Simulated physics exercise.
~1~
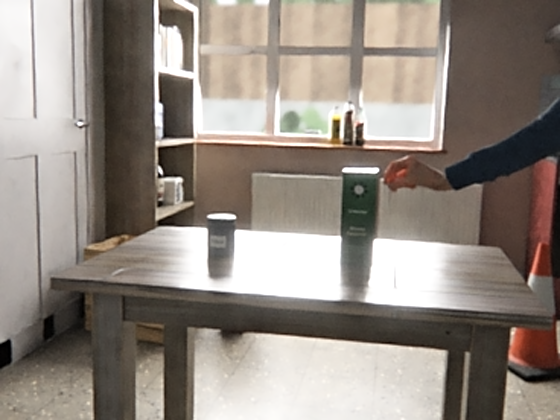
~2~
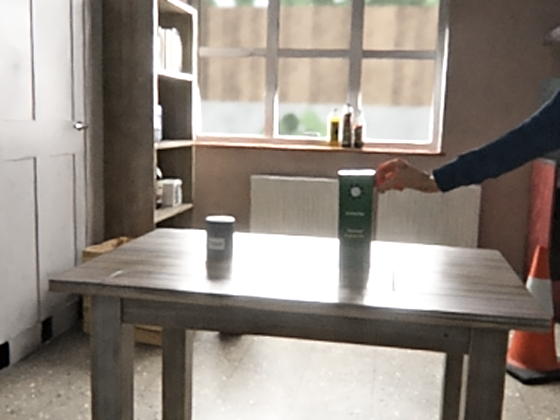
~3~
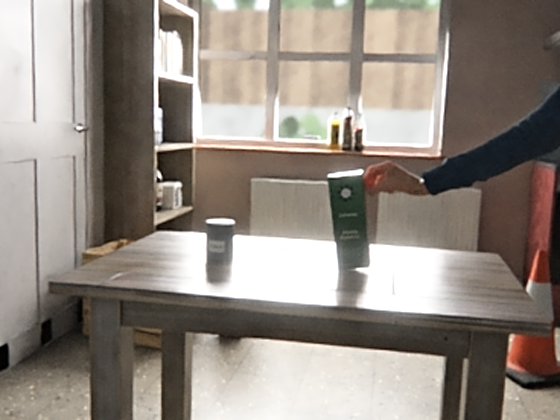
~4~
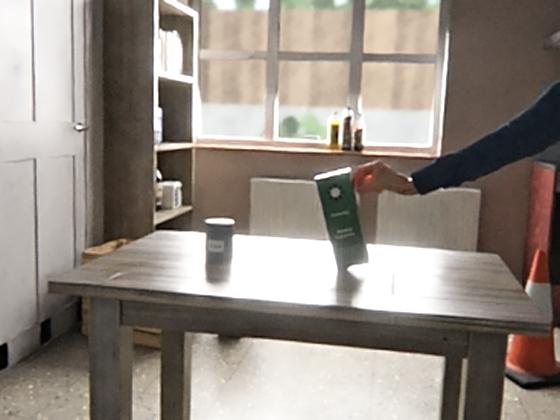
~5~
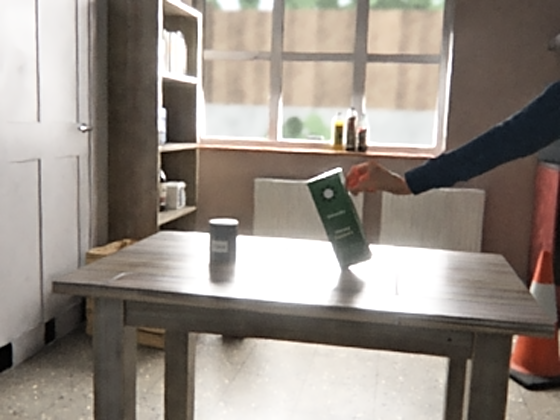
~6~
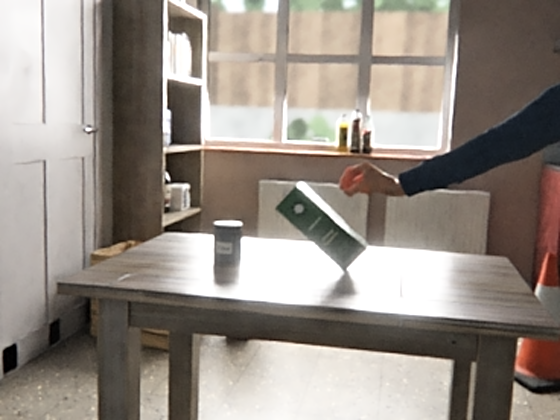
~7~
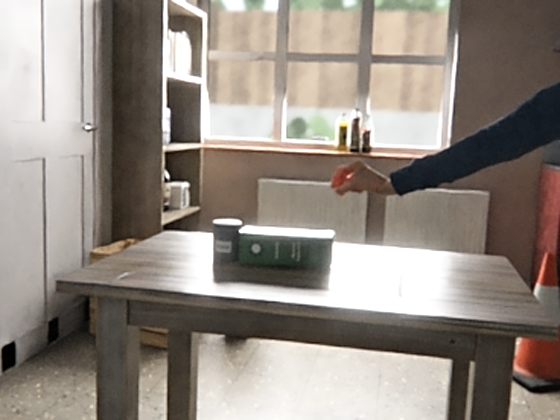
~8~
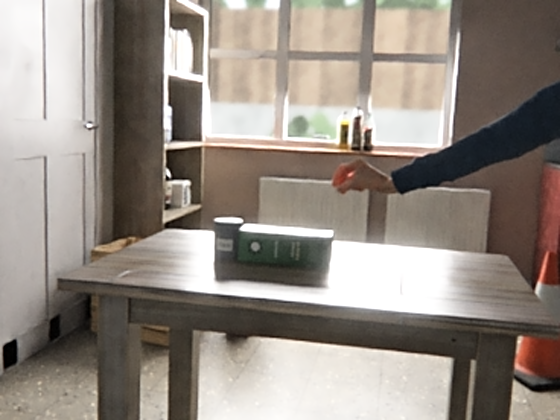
On a wooden table in front of a window, a hand reaching in from the right pushes the top of an upright green carton, which leans left further and further, then topples onto its side and ends lying beside a small grey jar that stays standing.
